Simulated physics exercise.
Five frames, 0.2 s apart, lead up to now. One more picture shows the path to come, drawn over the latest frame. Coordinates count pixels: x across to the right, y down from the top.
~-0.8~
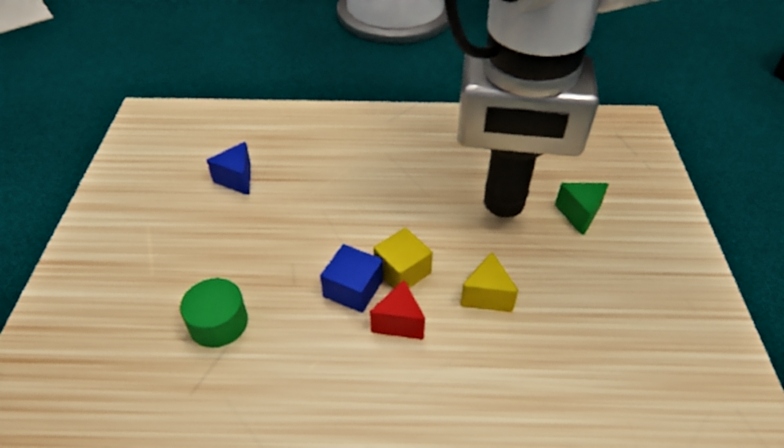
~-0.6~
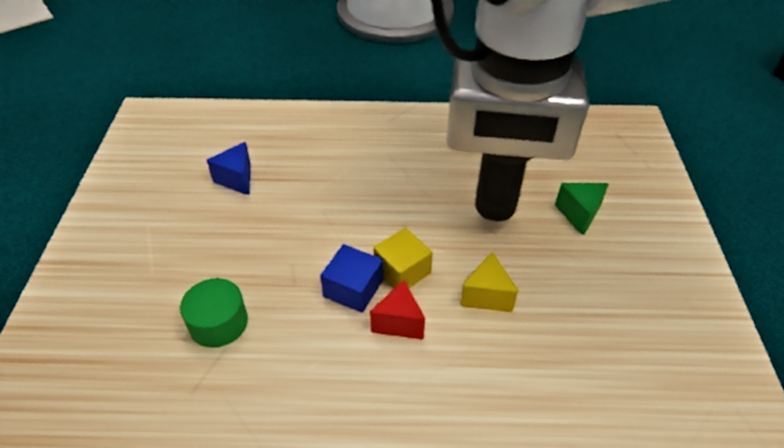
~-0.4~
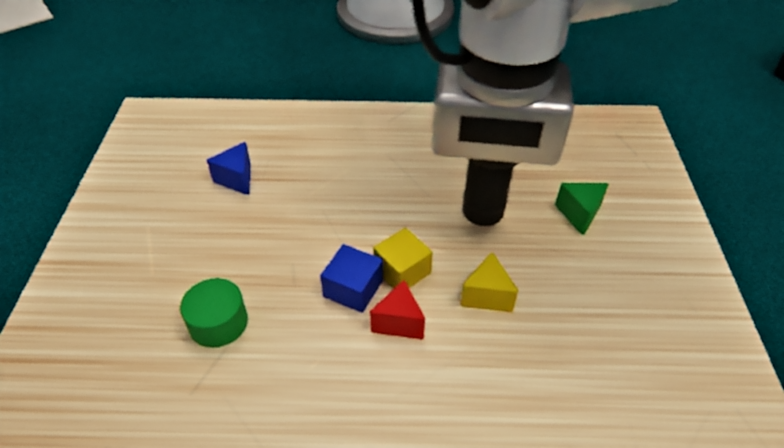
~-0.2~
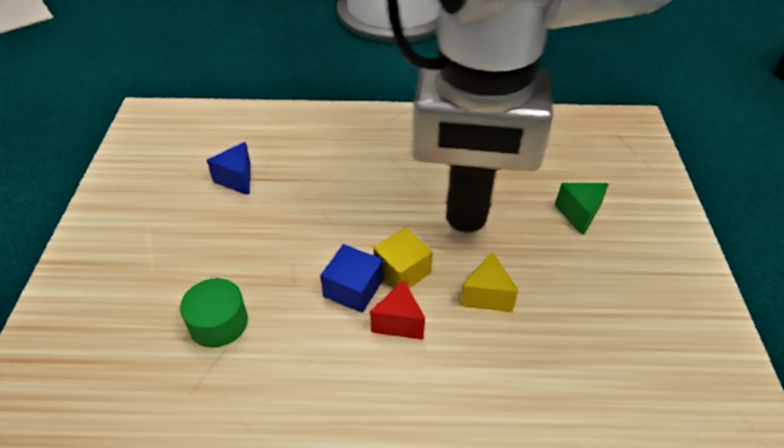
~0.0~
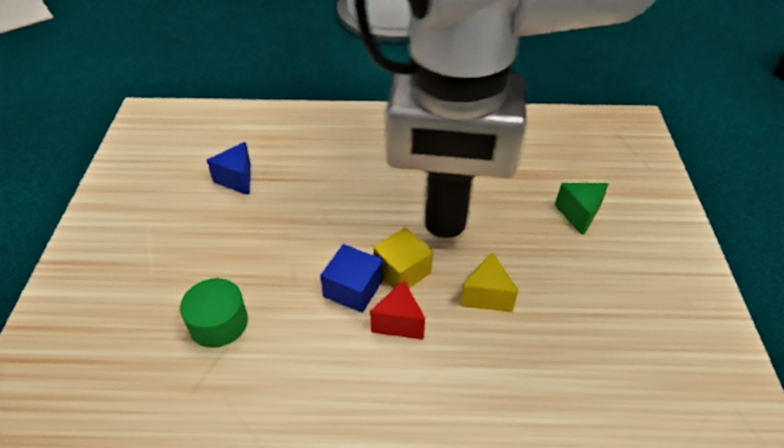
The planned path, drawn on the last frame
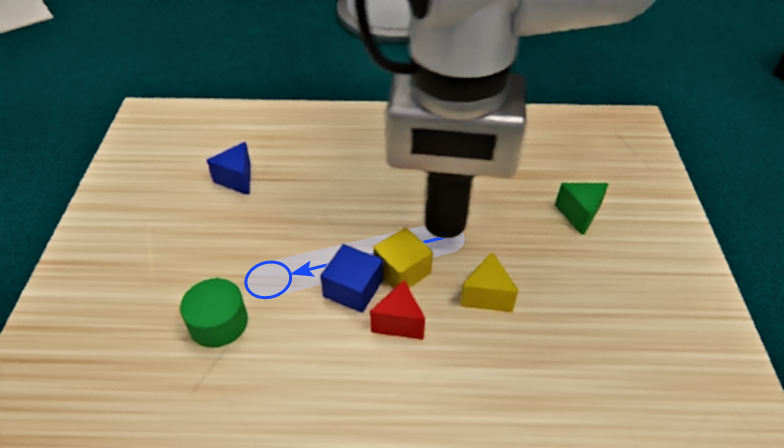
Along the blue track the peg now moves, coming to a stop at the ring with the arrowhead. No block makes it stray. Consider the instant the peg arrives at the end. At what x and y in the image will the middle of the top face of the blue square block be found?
Put as a pixel place, it's (338, 284).
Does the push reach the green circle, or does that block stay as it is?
Stays where it is.
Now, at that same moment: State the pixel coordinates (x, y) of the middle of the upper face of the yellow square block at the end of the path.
For the centre of its top, I'd go with (380, 267).
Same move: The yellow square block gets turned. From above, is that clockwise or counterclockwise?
It goes anticlockwise.
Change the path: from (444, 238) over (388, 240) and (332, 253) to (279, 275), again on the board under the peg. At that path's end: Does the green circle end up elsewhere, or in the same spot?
The answer is that it remains undisturbed.
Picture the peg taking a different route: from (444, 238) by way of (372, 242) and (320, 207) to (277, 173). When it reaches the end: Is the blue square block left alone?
I expect not.
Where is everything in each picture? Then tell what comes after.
In the first frame, tip of the peg (504, 204), middles of tops, green circle (211, 302), blue square block (352, 267), yellow square block (403, 249).
In the second frame, peg (495, 207), nothing pushed.
In the third frame, peg (483, 212), nothing pushed.
In the fourth frame, peg (466, 218), nothing pushed.
In the fifth frame, peg (445, 224), green circle (211, 302), blue square block (352, 267), yellow square block (403, 249).
The line goes in a line from (444, 238) to (268, 279).
The first path, step by step. One third of the way, peg (387, 237); blue square block (338, 284), turned 45° clockwise; yellow square block (384, 264), turned 55° anticlockwise.
Two thirds of the way, peg (327, 251); blue square block (338, 284), turned 45° clockwise; yellow square block (380, 267), turned 70° anticlockwise.
At the end, peg (265, 266); green circle unmoved; blue square block (338, 284), turned 45° clockwise; yellow square block (380, 267), turned 70° anticlockwise.
